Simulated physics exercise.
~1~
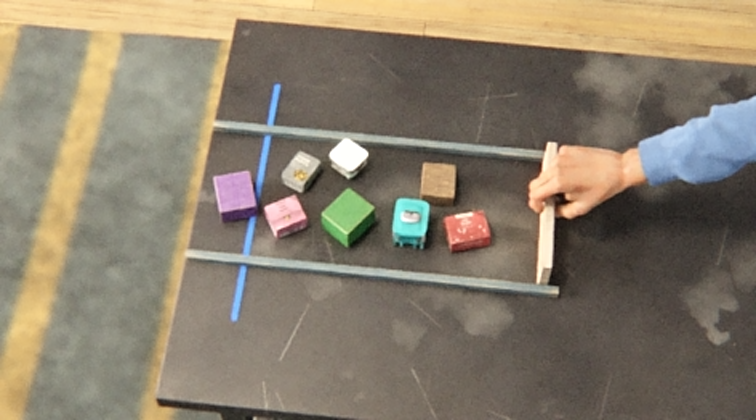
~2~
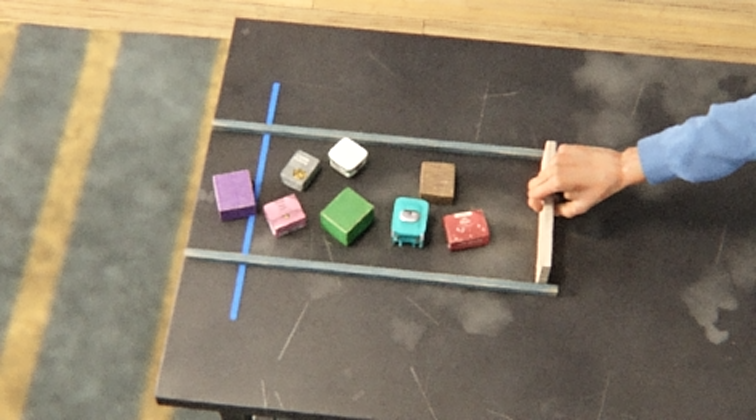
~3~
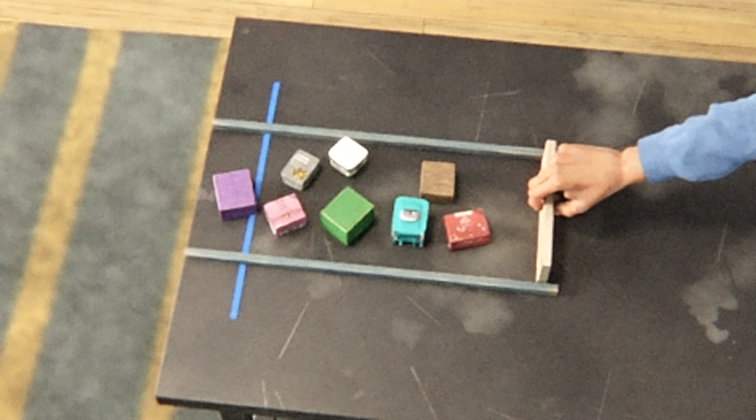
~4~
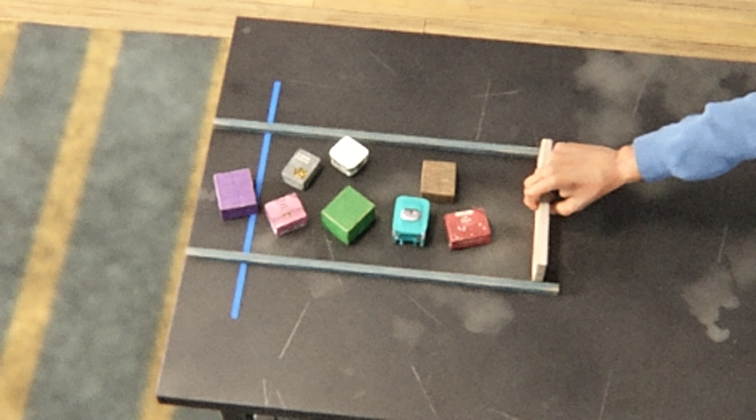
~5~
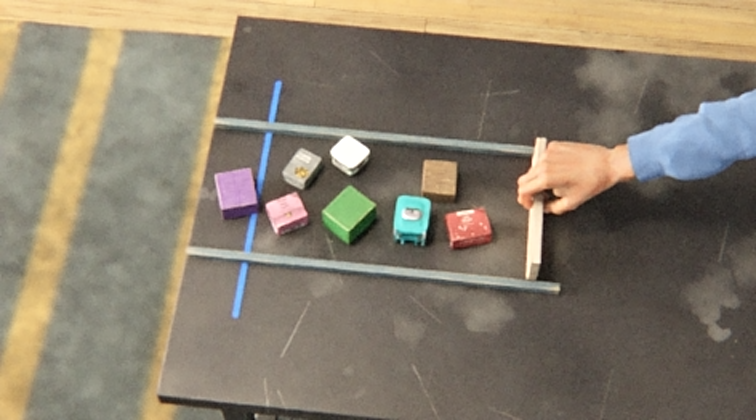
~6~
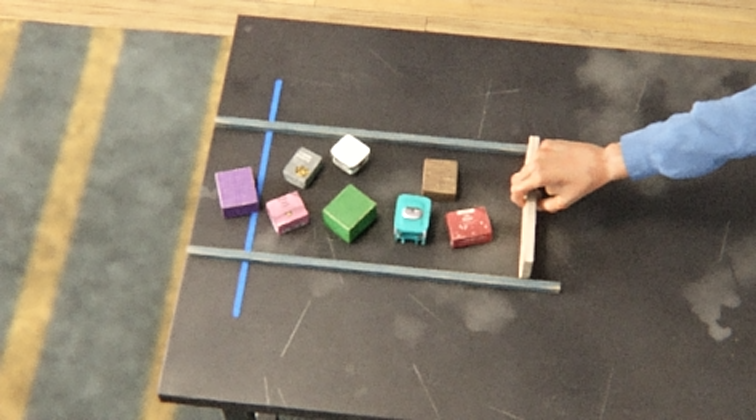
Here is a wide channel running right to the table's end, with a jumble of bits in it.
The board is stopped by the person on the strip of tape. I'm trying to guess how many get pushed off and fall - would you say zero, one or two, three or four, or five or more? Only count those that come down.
I would say three or four.
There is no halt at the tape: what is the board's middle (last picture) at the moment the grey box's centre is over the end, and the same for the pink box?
Near (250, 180), then near (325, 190).
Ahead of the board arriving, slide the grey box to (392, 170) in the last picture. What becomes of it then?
Placed like that, the grey box is fine.
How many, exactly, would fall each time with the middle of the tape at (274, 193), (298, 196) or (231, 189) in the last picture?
The counts would be 3, 2 and 6.
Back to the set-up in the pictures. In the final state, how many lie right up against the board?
In contact: 2.
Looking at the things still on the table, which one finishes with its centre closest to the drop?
That's the turquoise case, it ends up nearest.
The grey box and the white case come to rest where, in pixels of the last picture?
First (216, 169), then (223, 138).
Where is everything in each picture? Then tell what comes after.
In the first frame, purple block (236, 197); pink box (286, 217); grey box (302, 172); board (548, 213); tape (257, 196).
In the second frame, pink box (285, 216); brown block (437, 184).
In the third frame, grey box (301, 170); white case (348, 158).
In the fourth frame, purple block (236, 194); red box (467, 229).
In the fifth frame, pink box (287, 214); turquoise case (412, 221).
In the sixth frame, purple block (237, 193); pink box (288, 213); grey box (303, 168); board (530, 207); tape (259, 192).
Early on, none off yet; purple block at rest near (237, 193); pink box at rest near (288, 213); grey box at rest near (303, 168).
A while later, none off yet; purple block travelled about its own width near (211, 189); pink box travelled about its own width near (242, 210); grey box at rest near (303, 168).
Further along, two off so far; purple block in the air near (200, 363); pink box on its side near (167, 238); grey box travelled about its own width near (254, 172).
Finally, the number that fall off is three or four; lost, green block, pink box and purple block.
